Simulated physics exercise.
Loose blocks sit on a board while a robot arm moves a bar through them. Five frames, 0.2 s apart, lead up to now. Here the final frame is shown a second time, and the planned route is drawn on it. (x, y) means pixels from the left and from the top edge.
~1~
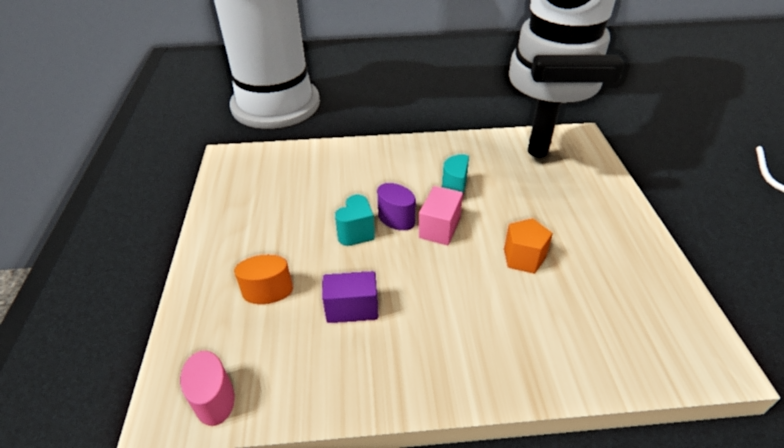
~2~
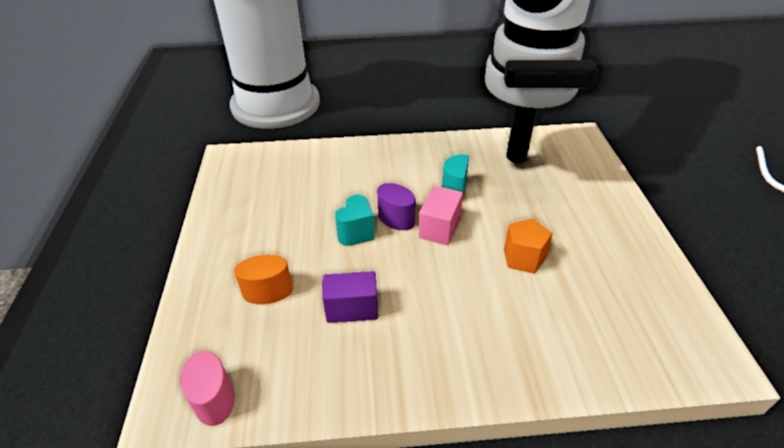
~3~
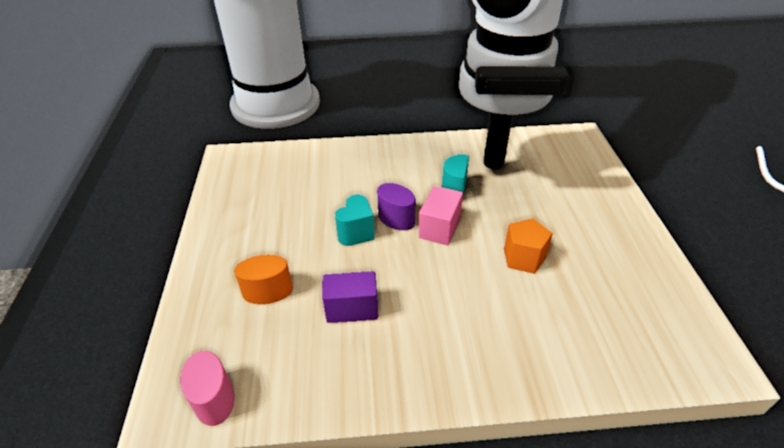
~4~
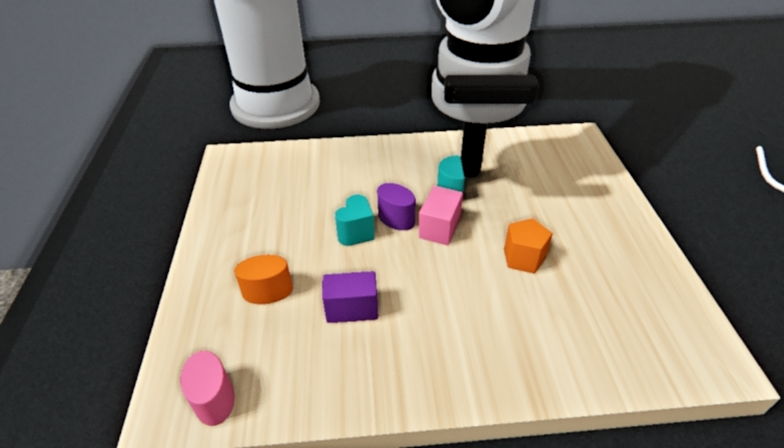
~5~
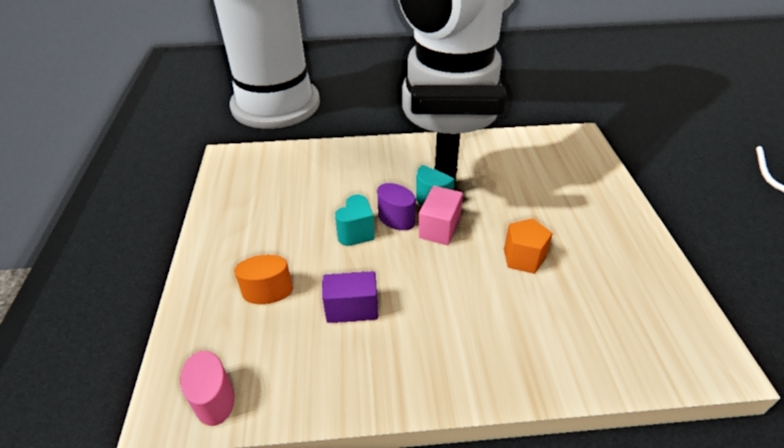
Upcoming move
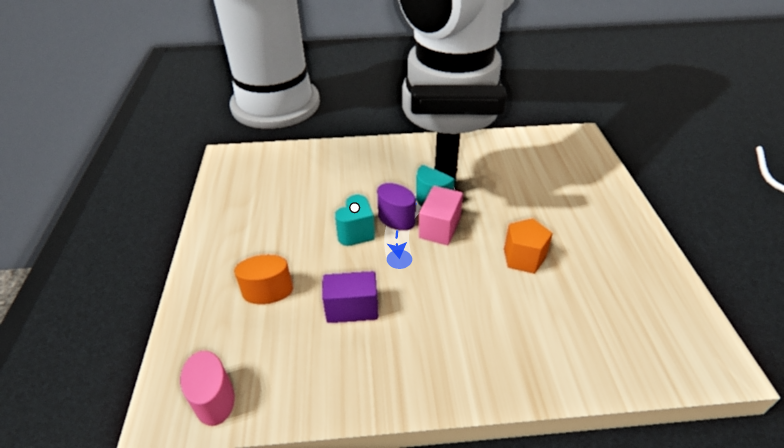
Robot arm sweeping a black bar leftward across a wooden board, pushing a turquoise D-shaped block left behind a pink block.
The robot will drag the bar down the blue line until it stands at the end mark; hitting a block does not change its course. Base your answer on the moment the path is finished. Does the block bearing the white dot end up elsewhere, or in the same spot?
Well, the block bearing the white dot shifts from its place.
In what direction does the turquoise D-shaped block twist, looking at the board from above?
It turns round clockwise.
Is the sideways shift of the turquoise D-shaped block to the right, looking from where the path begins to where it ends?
I'd say yes.
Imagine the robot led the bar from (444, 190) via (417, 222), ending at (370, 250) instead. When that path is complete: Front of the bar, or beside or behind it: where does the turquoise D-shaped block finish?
By then it is in front of the bar.
The drawn path runs from (444, 190) over (414, 205) and (398, 229) to (399, 259); the dot is on the turquoise heart block.
The first path, step by step. One third of the way, bar (414, 197); turquoise heart block (346, 211); purple elliptical block (377, 205), turned 20° clockwise; turquoise D-shaped block (403, 193), turned 25° anticlockwise; pink rectangular block (436, 211), turned 50° anticlockwise.
Two thirds of the way, bar (397, 221); turquoise heart block (319, 219), turned 20° clockwise; purple elliptical block (351, 223), turned 40° clockwise; turquoise D-shaped block (383, 217); pink rectangular block (436, 217), turned 80° anticlockwise.
At the end, bar (399, 251); turquoise heart block (316, 220), turned 30° clockwise; purple elliptical block (345, 229), turned 65° clockwise; turquoise D-shaped block (374, 239), turned 45° clockwise; pink rectangular block (438, 218), turned 90° anticlockwise.
